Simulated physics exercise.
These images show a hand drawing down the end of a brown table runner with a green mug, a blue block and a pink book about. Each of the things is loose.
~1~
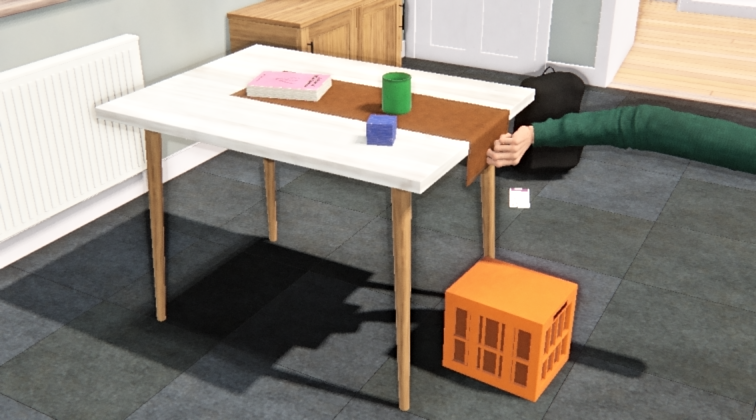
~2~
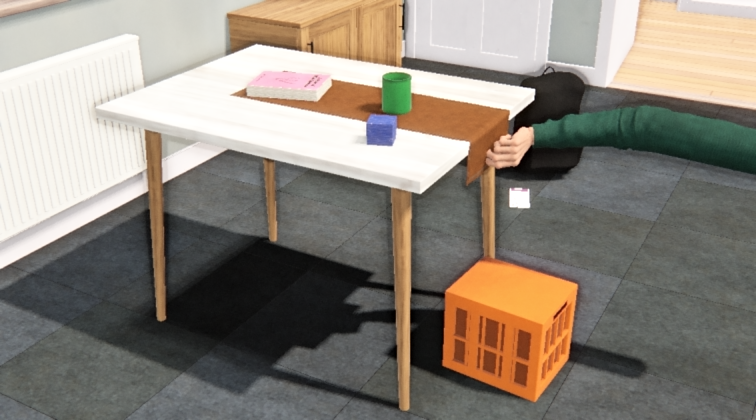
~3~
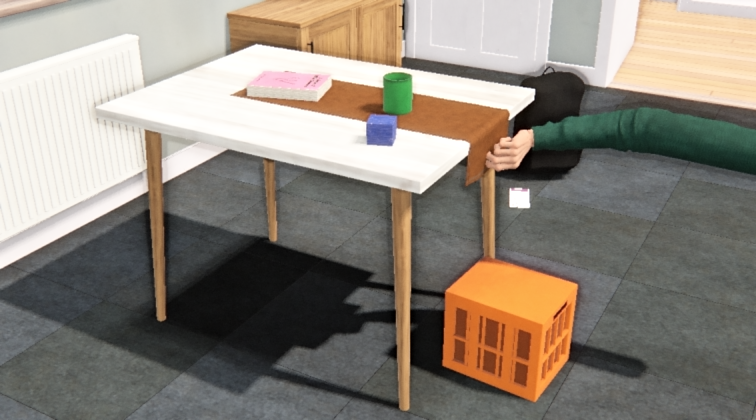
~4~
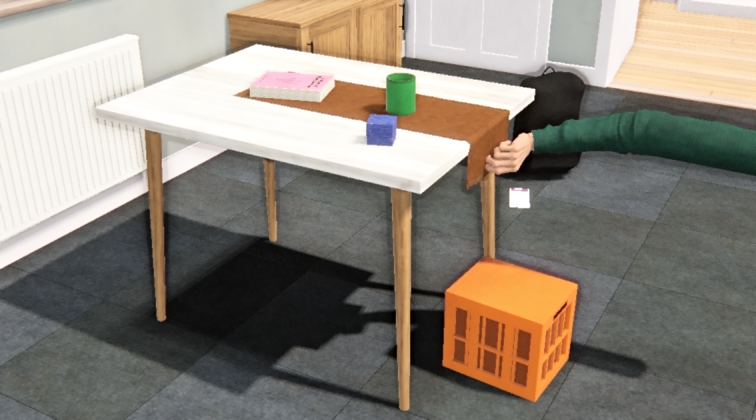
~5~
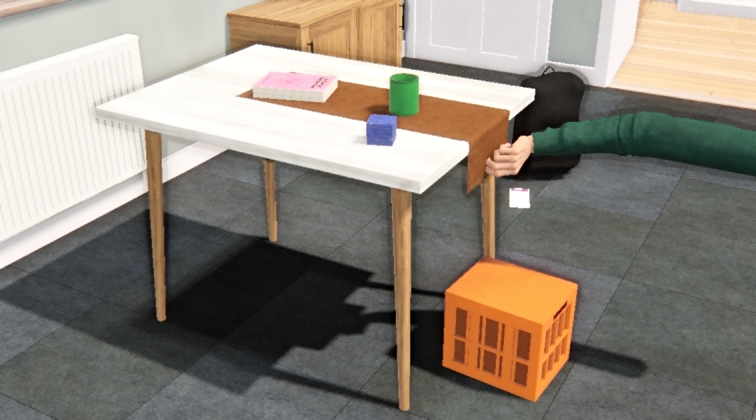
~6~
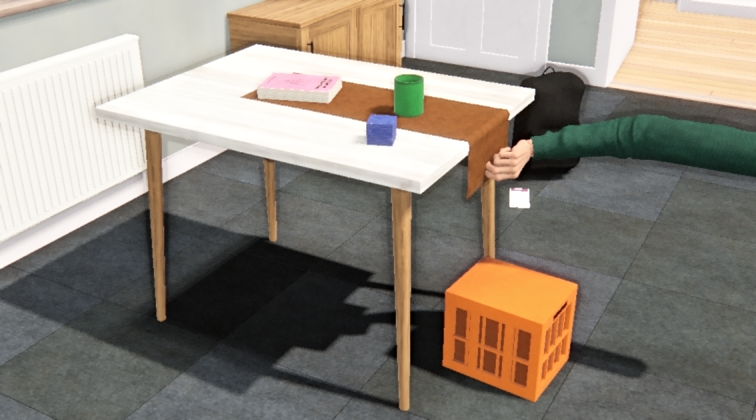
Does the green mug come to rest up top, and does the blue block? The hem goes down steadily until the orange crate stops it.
One by one: The green mug does not; the blue block does.
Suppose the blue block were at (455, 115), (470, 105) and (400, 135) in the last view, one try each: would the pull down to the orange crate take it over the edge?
In the first try it ends up off the top, in the second it ends up off the top, and in the third it never leaves the top.
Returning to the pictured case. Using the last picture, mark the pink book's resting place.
Once everything settles, look around (395, 104).
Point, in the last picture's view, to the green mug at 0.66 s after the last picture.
I'd say close to (449, 103).
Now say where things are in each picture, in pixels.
In the first picture, table runner end (467, 186); green mug (397, 76); blue block (381, 119); pink book (289, 80); top of the crate (521, 302).
In the second picture, table runner end (466, 186), far hem (229, 95); blue block (381, 119); blue block stands beside the cloth.
In the third picture, table runner end (466, 187); green mug (398, 76).
In the fourth picture, table runner end (467, 190), far hem (232, 96); blue block (381, 119).
In the fifth picture, table runner end (467, 194); green mug (405, 77).
In the sixth picture, table runner end (467, 199), far hem (239, 98); green mug (409, 78); blue block (381, 119); top of the crate (521, 302).
Then, 0.66 s later than the last view, hem going down; mug carried along near (449, 103); block as before.
Then, 1.44 s later than the last view, hem going down; mug over the edge; block as before.
Finally, hem on the crate; mug down below near (531, 267); block as before. The green mug goes over the edge and the blue block keeps clear of the edge.
